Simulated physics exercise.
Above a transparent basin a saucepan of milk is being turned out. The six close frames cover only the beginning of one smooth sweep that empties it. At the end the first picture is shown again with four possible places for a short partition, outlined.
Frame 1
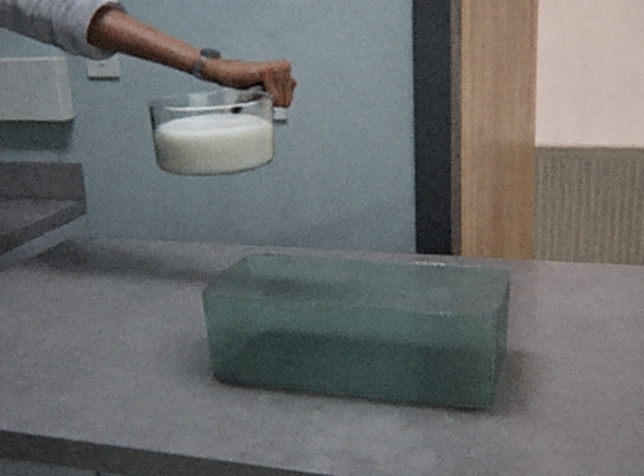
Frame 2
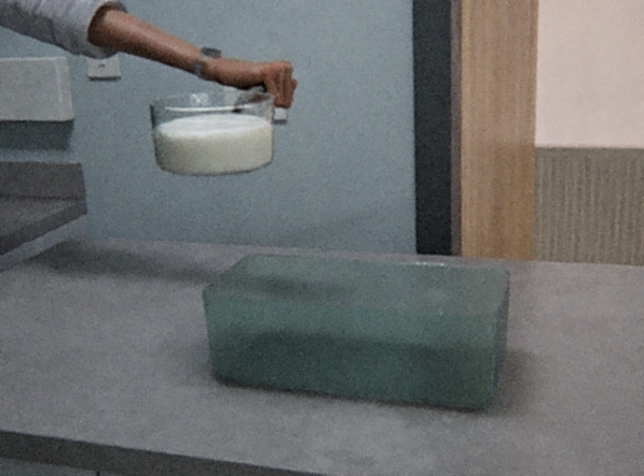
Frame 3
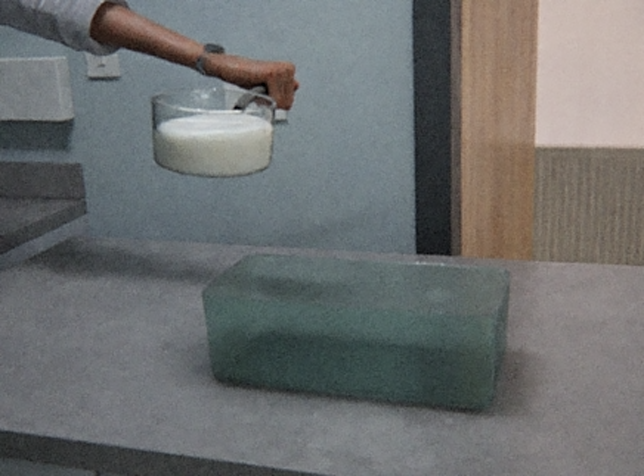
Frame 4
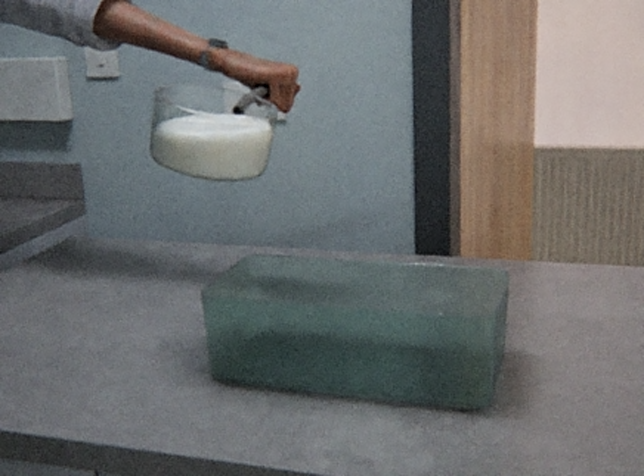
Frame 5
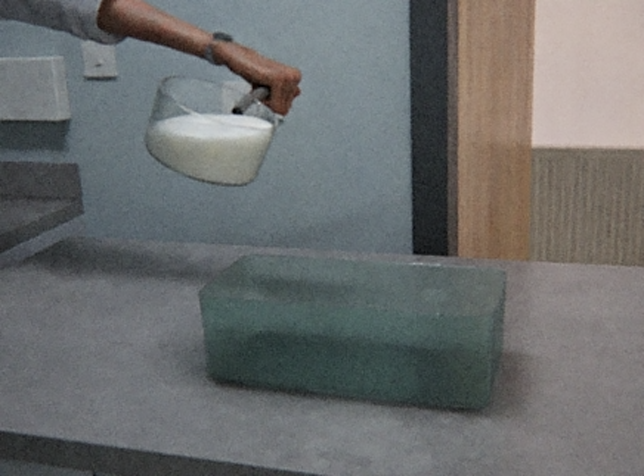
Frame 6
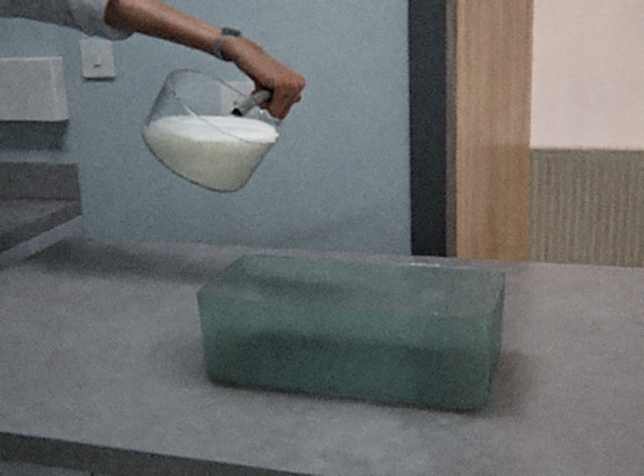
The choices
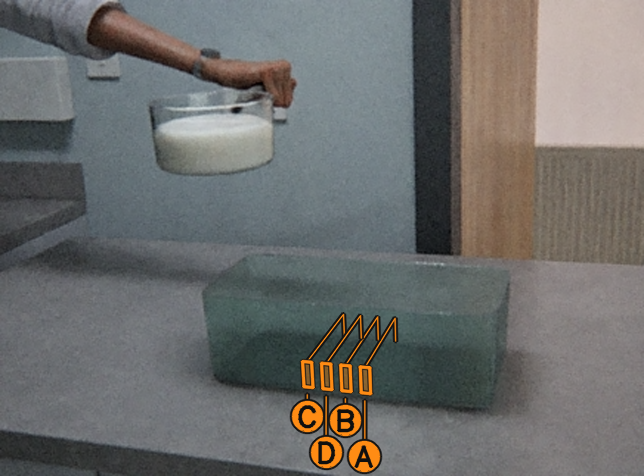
The footage shows a hand holding a clear pan of milk above a transparent rectangular basin on a gray countertop. The pan starts upright, then the hand gradually tilts it toward the right until the milk reaches its lip.
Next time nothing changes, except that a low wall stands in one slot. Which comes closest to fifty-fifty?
C works best here.
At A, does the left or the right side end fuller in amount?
The left side.
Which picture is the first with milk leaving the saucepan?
In picture 6.
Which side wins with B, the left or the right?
The left one.
On the marked copy, A at (364, 400); B at (345, 398); C at (307, 394); D at (326, 396).
With A, about 78 % ends left of the wall and 18 % right of it; 4 % is lost outside.
With B, about 85 % ends left of the wall and 12 % right of it; 3 % is lost outside.
With C, about 47 % ends left of the wall and 51 % right of it.
With D, about 67 % ends left of the wall and 27 % right of it; 6 % is lost outside.
